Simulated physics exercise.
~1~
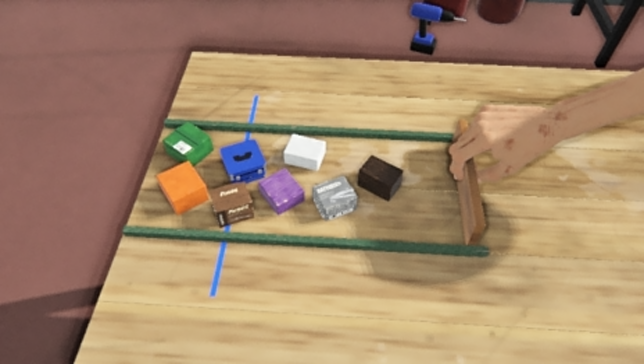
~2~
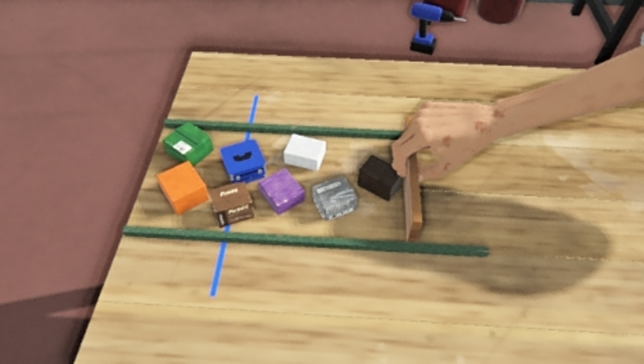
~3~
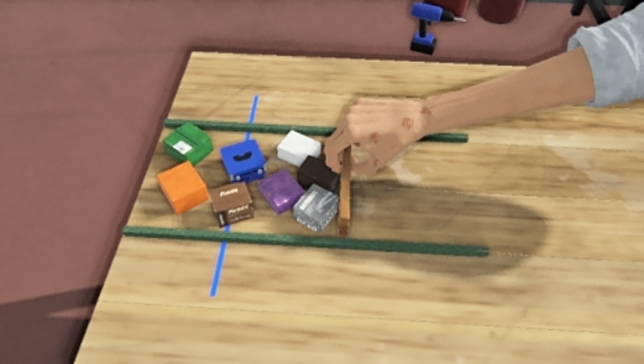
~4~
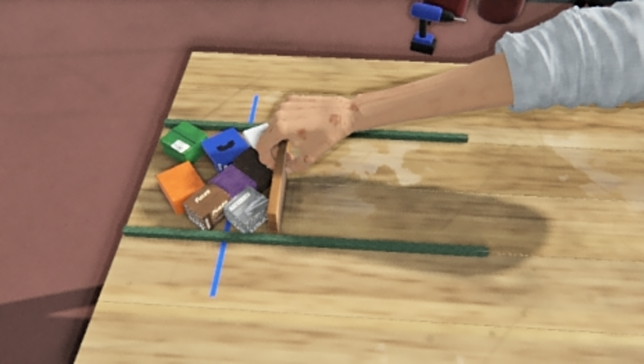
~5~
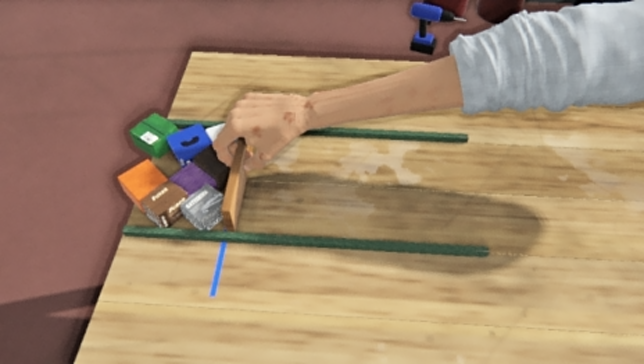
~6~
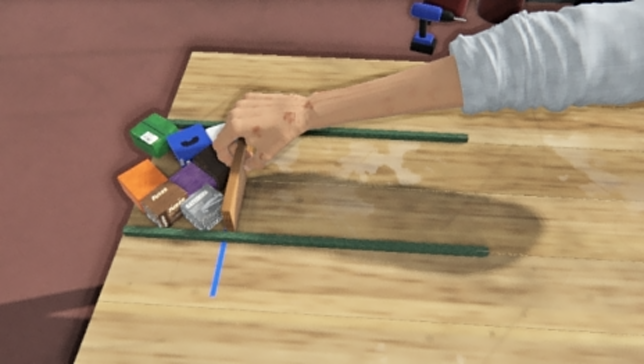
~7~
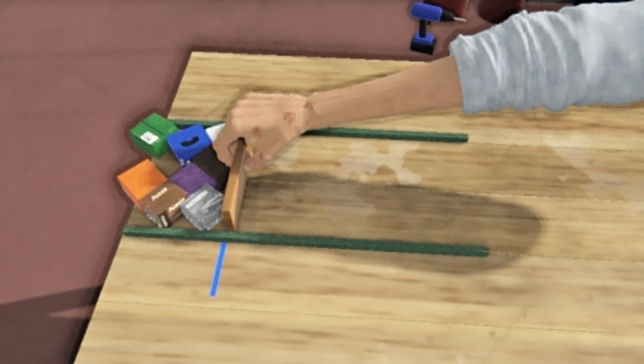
A hand grips a small wooden board at the right of a pale wooden table, seen from above at an angle, with two dark green rails running across it. Between the rails lie green, orange, blue, brown, purple, white, grey and black blocks, and a blue tape line crosses near the left. The hand slides the board left, reaching the black block, then pressing it and the grey one toward the others. The whole group bunches together and shifts to the table's left edge. The board stops near the tape and stays still, with the crowded blocks at the edge and none fallen.
